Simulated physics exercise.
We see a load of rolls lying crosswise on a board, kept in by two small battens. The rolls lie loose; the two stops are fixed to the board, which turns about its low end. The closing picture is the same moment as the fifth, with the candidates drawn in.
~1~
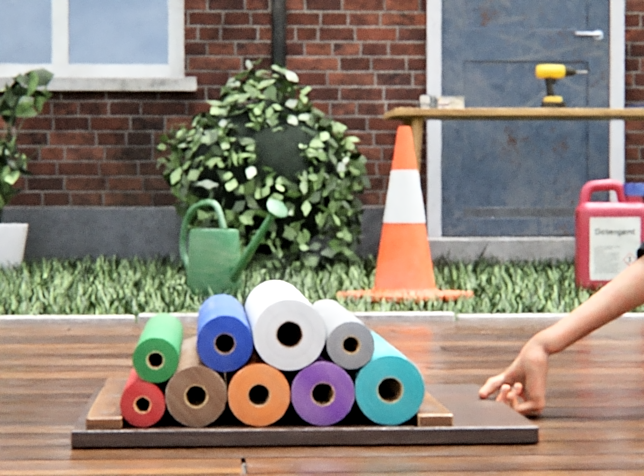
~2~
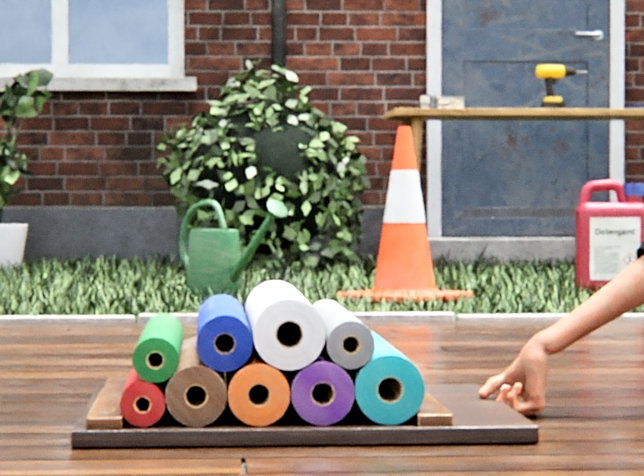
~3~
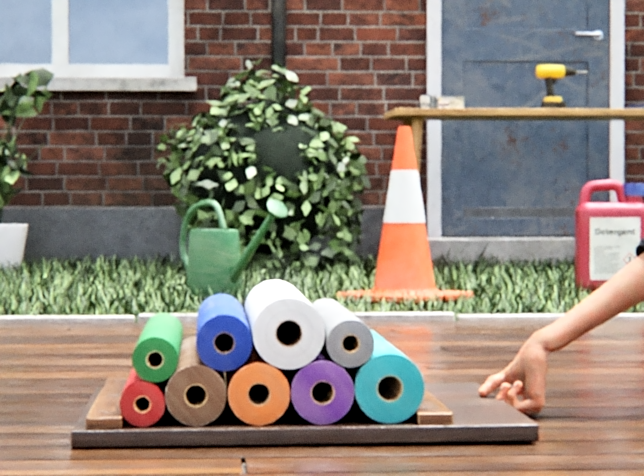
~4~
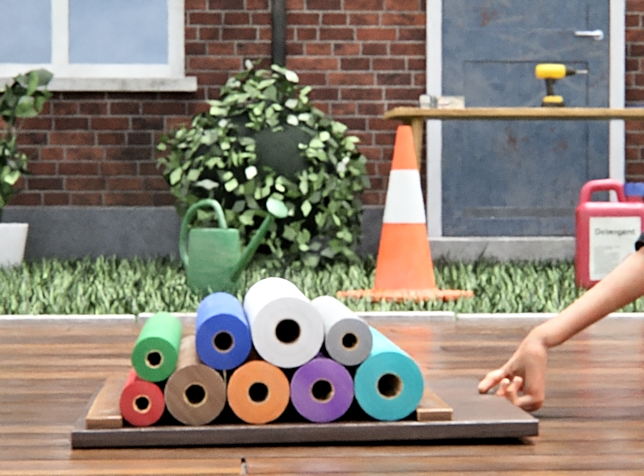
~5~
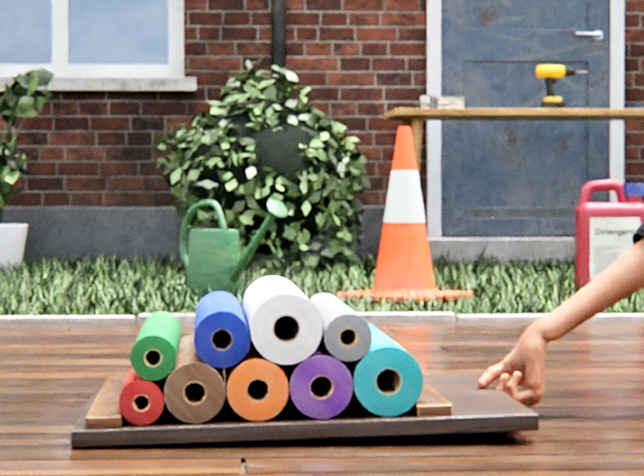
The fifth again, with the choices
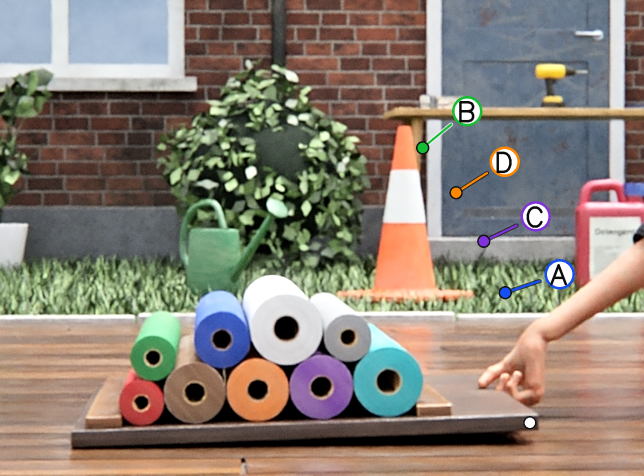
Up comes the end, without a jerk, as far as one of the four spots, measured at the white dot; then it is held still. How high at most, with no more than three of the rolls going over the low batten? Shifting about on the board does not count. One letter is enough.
Mark C is as high as it can go.
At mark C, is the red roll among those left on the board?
The red roll: Yes.
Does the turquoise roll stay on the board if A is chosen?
Yes, with A.
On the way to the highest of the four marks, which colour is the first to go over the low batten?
It is the green one.
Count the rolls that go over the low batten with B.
It comes to nine.
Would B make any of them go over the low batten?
At B: Yes.
On the marked copy, A at (505, 293); B at (423, 148); C at (484, 241); D at (456, 193); the white dot at (530, 423).
Following C. Soon after the start, board at 16°.
Later, board at 25°.
In the end, board at 25°, one over the low batten (green).
As for the rest, A one over the low batten (green); B nine over the low batten; D four over the low batten (white, green, grey, blue).
